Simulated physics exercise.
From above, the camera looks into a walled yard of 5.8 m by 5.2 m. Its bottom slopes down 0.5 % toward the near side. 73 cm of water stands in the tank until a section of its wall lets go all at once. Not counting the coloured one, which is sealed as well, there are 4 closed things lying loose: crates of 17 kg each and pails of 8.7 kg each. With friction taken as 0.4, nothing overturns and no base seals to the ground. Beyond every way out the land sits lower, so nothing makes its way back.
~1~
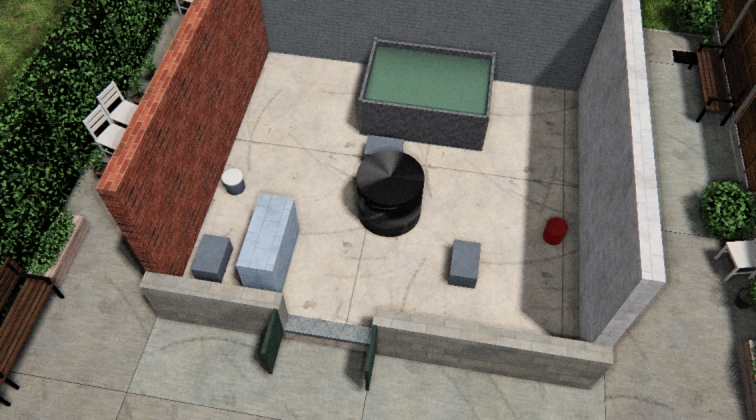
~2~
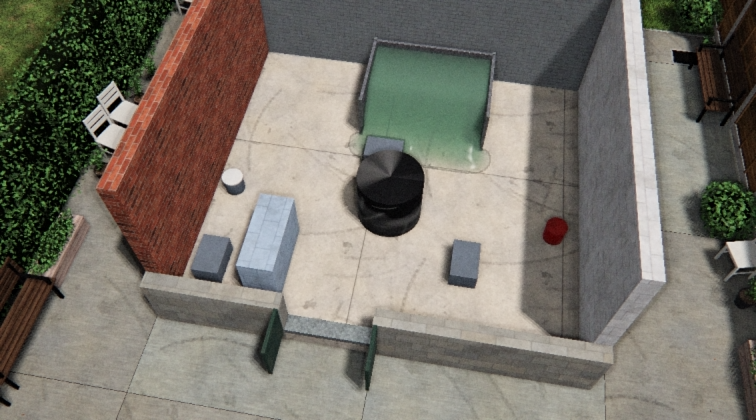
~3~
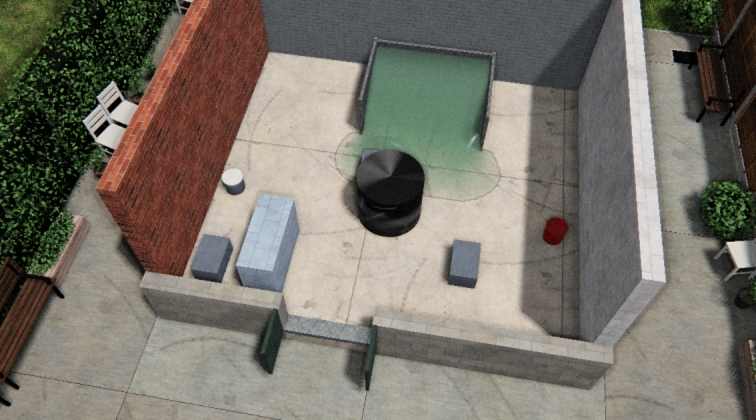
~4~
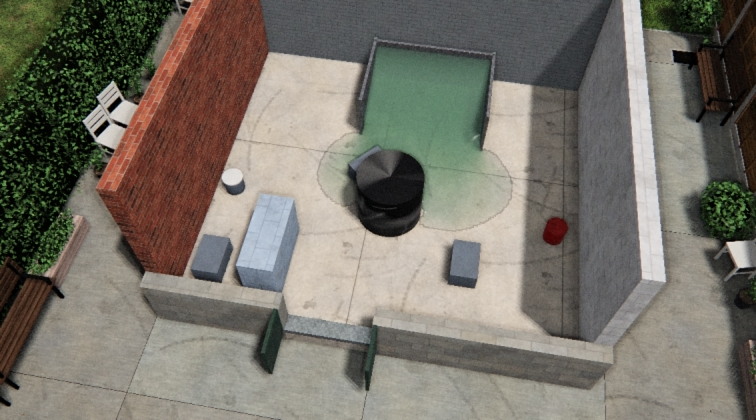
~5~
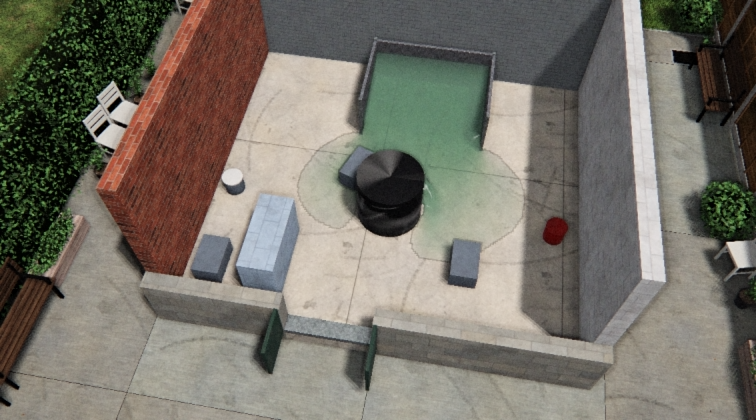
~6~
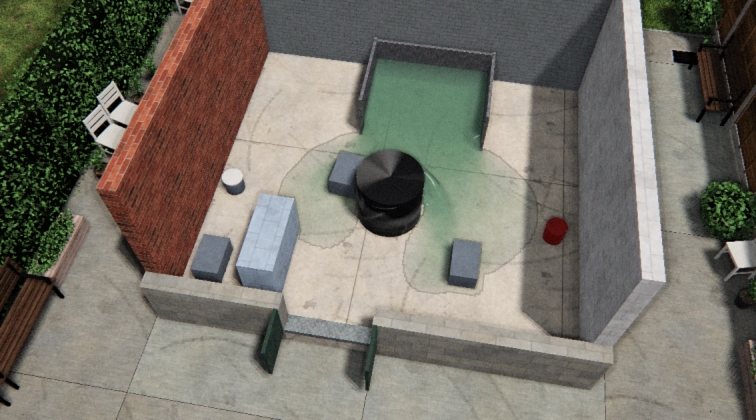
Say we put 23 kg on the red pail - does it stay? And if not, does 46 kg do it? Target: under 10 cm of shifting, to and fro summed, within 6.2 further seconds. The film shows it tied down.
I reckon it stays put only when heavier.
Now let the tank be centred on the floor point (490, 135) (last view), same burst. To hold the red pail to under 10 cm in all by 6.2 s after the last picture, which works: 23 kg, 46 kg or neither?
Then neither weight holds it.
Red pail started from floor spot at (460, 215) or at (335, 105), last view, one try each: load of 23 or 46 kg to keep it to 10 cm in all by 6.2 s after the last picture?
In that order: Both fail; the lighter suffices.
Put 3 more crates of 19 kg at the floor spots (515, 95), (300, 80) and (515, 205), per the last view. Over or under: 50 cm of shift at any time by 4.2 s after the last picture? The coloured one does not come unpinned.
Taking them one by one: Below the mark; below the mark; above the mark.
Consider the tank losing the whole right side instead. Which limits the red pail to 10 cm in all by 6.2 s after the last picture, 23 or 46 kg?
In that case neither load is enough.
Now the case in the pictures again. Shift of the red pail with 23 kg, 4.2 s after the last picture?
It would be some 20 cm from its spot.
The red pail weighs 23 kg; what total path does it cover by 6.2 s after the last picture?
About 40 cm altogether.
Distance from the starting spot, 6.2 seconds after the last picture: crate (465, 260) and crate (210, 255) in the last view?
Taking them in order: Gone out; 30 cm.
Then, 0.6 s after the last picture the red pail would be 0 cm from its start with 23 kg and 0 cm from its start with 46 kg; 4 cm of water round it then.
Then, 2.3 s after the last picture the red pail would be 7 cm from its start with 23 kg and 0 cm from its start with 46 kg; 18 cm of water round it then.
Then, 4.2 s after the last picture the red pail would be 20 cm from its start with 23 kg and 0 cm from its start with 46 kg; 8 cm of water round it then.
Then, 6.2 s after the last picture the red pail would be 20 cm from its start with 23 kg and 0 cm from its start with 46 kg; 6 cm of water round it then.
